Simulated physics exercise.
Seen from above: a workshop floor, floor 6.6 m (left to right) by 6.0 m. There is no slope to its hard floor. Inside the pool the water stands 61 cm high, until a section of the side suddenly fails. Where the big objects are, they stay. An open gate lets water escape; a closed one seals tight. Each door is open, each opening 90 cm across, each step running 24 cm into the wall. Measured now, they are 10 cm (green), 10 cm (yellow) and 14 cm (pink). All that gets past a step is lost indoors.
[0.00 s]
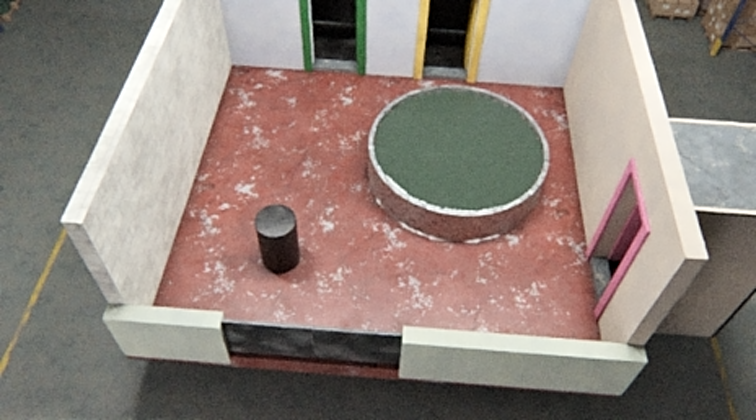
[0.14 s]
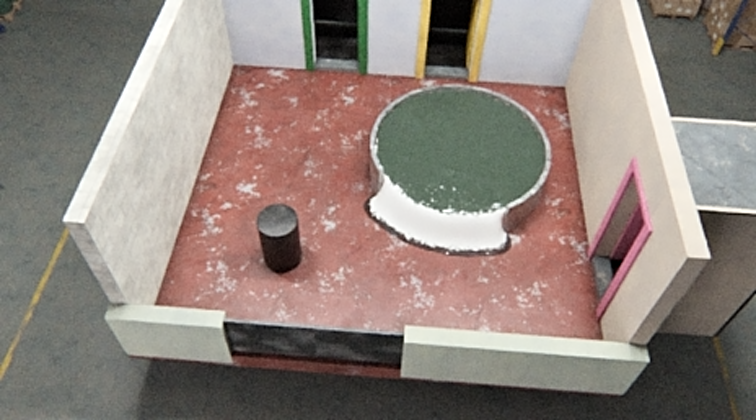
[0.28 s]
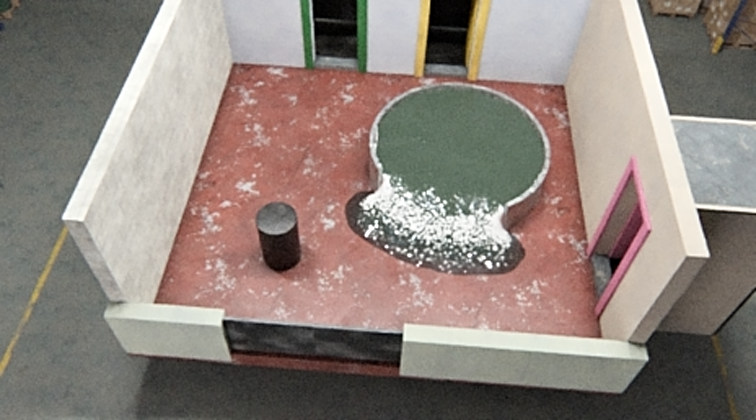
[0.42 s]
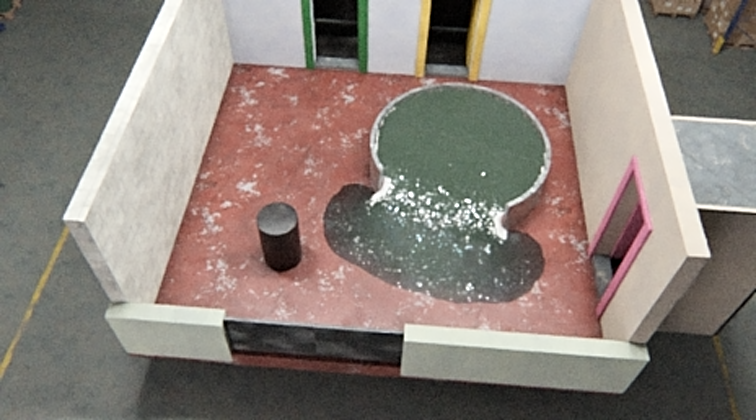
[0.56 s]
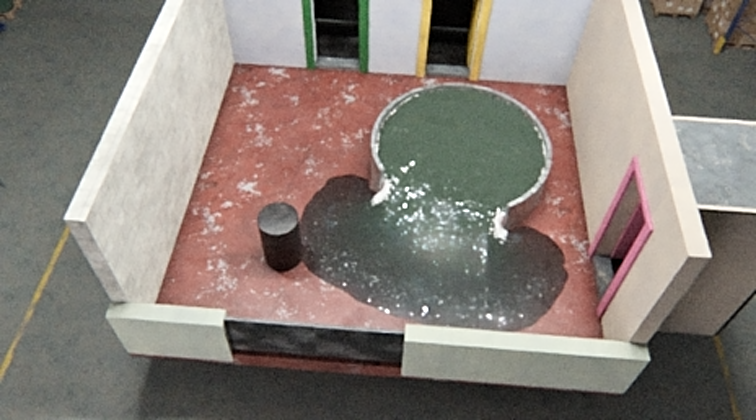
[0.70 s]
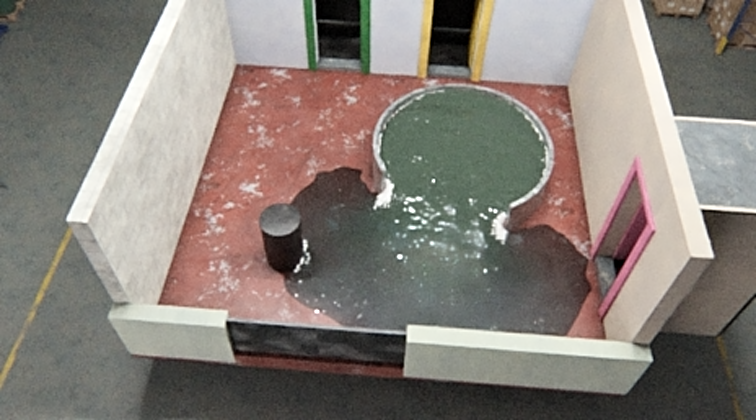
Water pouring through a gap in the front of a round raised pool, spreading across a red floor past a dark cylinder.
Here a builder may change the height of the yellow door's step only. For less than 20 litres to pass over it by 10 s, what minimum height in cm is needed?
It would have to be about 16 cm high.
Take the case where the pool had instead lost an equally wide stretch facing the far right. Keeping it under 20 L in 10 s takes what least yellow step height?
In that case you'd want it roughly 25 cm high.
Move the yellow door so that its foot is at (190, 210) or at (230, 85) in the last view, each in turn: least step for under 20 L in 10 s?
About 10.5 cm for the first and 12.0 cm for the second.
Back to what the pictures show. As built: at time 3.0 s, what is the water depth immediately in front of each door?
Green door: 0 cm; yellow door: 0 cm; pink door: 15 cm.
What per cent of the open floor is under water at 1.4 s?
Approximately 35 % of it.
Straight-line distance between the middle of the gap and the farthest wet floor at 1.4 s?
About 4.2 metres out.
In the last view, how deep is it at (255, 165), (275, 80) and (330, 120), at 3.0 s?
Taking the spots in order: About 0, 0 and 0 centimetres.
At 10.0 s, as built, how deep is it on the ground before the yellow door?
Lab note: Depth approx. 16.0 cm.
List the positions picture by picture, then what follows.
The first frame shows the pool at (458, 148) is whole and still, 61 cm deep; the yellow door at (450, 38) is dry.
In the second frame, the gap is at (434, 225), the front 0.3 m out at (497, 250); the back of the pool holds 61 cm.
In the third frame, the front is at (505, 268), 0.7 m from the gap at (433, 225); 1.7 m2 of floor is wet, 61 cm left at the back.
In the fourth frame, the front is at (342, 252), 1.2 m from the gap at (433, 227); 3.8 m2 of floor is wet, 61 cm left at the back.
In the fifth frame, the gap is at (434, 227), the front 1.7 m out at (317, 270); the back of the pool holds 61 cm.
In the sixth frame, the front is at (302, 297), 2.2 m from the gap at (436, 228); 8.9 m2 of floor is wet, 61 cm left at the back; the yellow door at (454, 36), 3.8 m from the gap, is still 3.4 m from the nearest water.
After 1.4 s water covers 35 % of the floor, deepest (35 cm) near (399, 352); it has not reached the yellow door.
After 3.0 s water covers 50 % of the floor, deepest (40 cm) near (149, 332); it has not reached the yellow door.
After 10.0 s water covers 100 % of the floor, deepest (20 cm) near (571, 147); 16 cm at the yellow door, 82 litres in over its 10 cm step.
At the yellow door as built, the water arrived by 5.5 s and peaked near 21 cm at 7.8 s.
Run again over the same 10 s with other heights there, 45 litres in over 13 cm, 6 litres over 18 cm. The limit of 20 litres is kept from about 16 cm up.
